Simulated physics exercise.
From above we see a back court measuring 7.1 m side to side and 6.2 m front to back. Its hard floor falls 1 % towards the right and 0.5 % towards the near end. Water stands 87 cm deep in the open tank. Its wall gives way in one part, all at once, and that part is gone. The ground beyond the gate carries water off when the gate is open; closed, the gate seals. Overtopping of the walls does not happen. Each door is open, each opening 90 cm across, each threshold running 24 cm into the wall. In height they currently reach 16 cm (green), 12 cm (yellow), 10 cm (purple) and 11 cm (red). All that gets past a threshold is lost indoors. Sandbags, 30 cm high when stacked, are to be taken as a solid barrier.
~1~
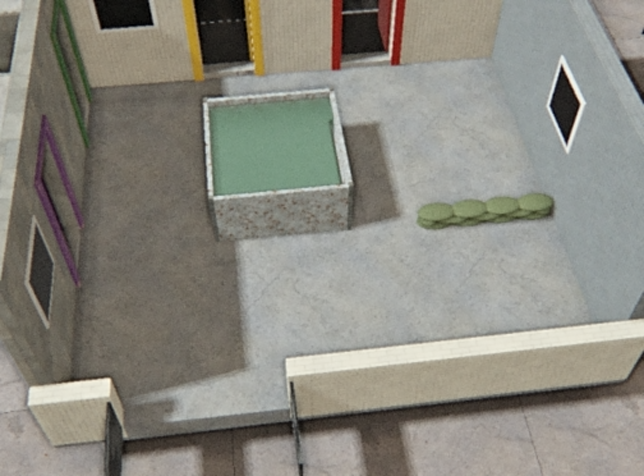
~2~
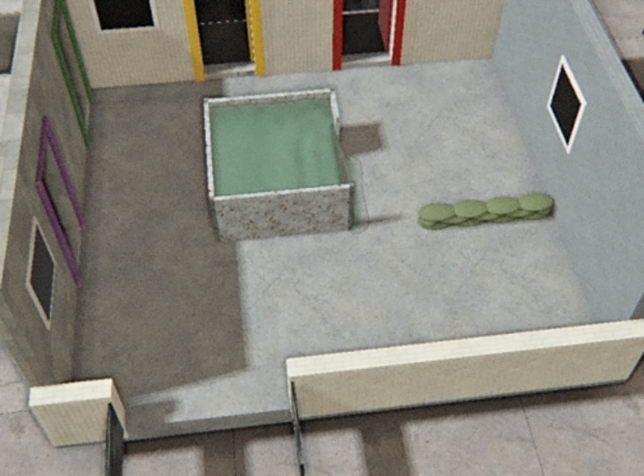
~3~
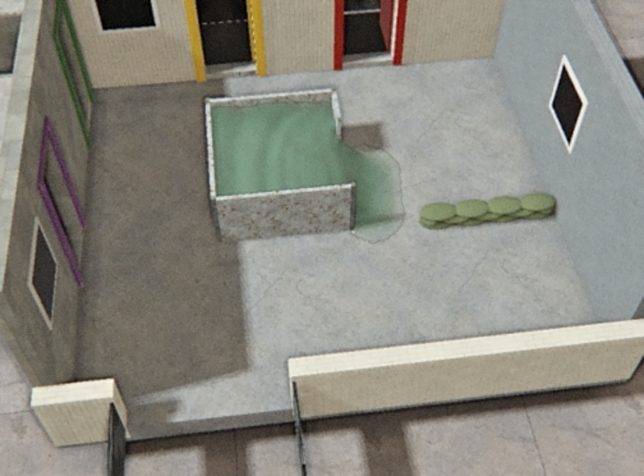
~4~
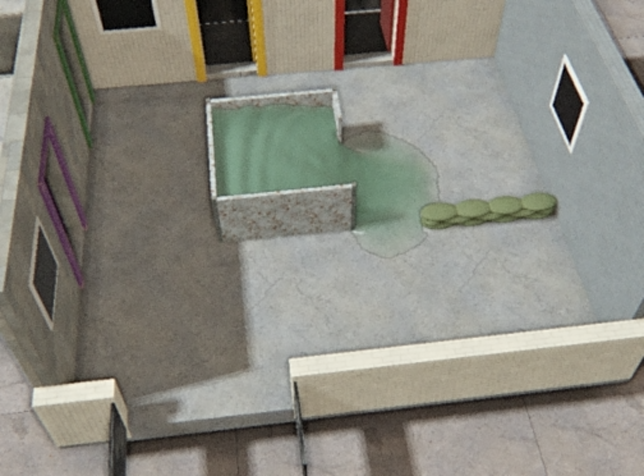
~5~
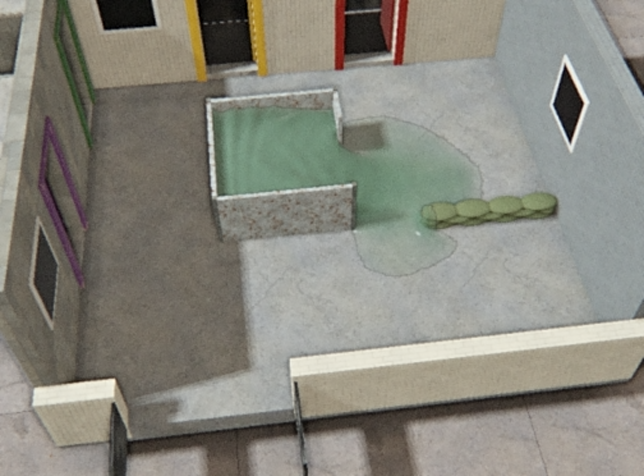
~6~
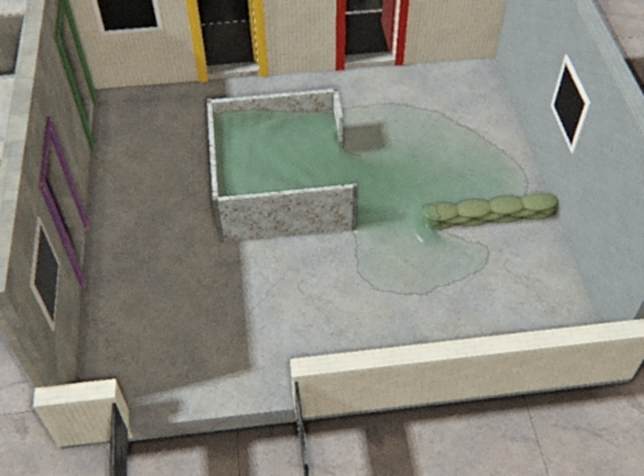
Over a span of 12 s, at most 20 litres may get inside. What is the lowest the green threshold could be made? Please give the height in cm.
Around 15 cm high.
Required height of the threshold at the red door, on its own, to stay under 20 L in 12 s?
The red door needs around 9.0 cm.
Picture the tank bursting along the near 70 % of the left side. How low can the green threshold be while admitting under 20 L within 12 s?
You'd want it roughly 12.5 centimetres tall.
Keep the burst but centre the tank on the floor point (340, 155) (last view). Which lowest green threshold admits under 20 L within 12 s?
I'd put it at close to 19 cm.
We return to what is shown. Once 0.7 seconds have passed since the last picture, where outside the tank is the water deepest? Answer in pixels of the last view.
Around (545, 195).
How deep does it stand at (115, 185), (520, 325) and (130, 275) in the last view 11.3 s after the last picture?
Going through the spots in order gives 6, 9 and 4 centimetres.
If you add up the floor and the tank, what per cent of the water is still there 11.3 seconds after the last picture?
Close to 90 in a hundred.
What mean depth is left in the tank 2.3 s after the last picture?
It averages close to 25 centimetres.
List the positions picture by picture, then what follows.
In the first frame, the open tank at (275, 145) is whole and still, 87 cm deep; the green door at (74, 76) is dry.
In the second frame, water pours out at (341, 180) and has run 0.3 m, to (358, 171); about 11 cm deep outside, 87 cm at the back.
In the third frame, the gap is at (343, 181), the front 0.9 m out at (396, 182); the back of the open tank holds 86 cm.
In the fourth frame, the front is at (433, 173), 1.5 m from the gap at (344, 182); 2.7 m2 of floor is wet, 80 cm left at the back.
In the fifth frame, the gap is at (344, 182), the front 2.1 m out at (476, 177); the back of the open tank holds 73 cm.
In the sixth frame, the front is at (522, 185), 2.8 m from the gap at (345, 182); 6.8 m2 of floor is wet, 74 cm left at the back; 4.1 m in a straight line remain to the green door at (78, 77).
Then, 0.7 s after the last picture water covers 30 % of the floor, deepest (62 cm) near (545, 195); it has not reached the green door.
Then, 2.3 s after the last picture water covers 40 % of the floor, deepest (46 cm) near (495, 66); it has not reached the green door.
Then, 11.3 s after the last picture water covers 95 % of the floor, deepest (11 cm) near (556, 362); 5 cm at the green door, 14 litres in over its 16 cm threshold.
At the green door as built, the water peaked near 22 cm, 4.7 s after the last picture.
With a threshold of 13 cm, 42 litres would have come in within the 12 s; with 18 cm, 6 litres. So under 20 litres takes about 15 cm.
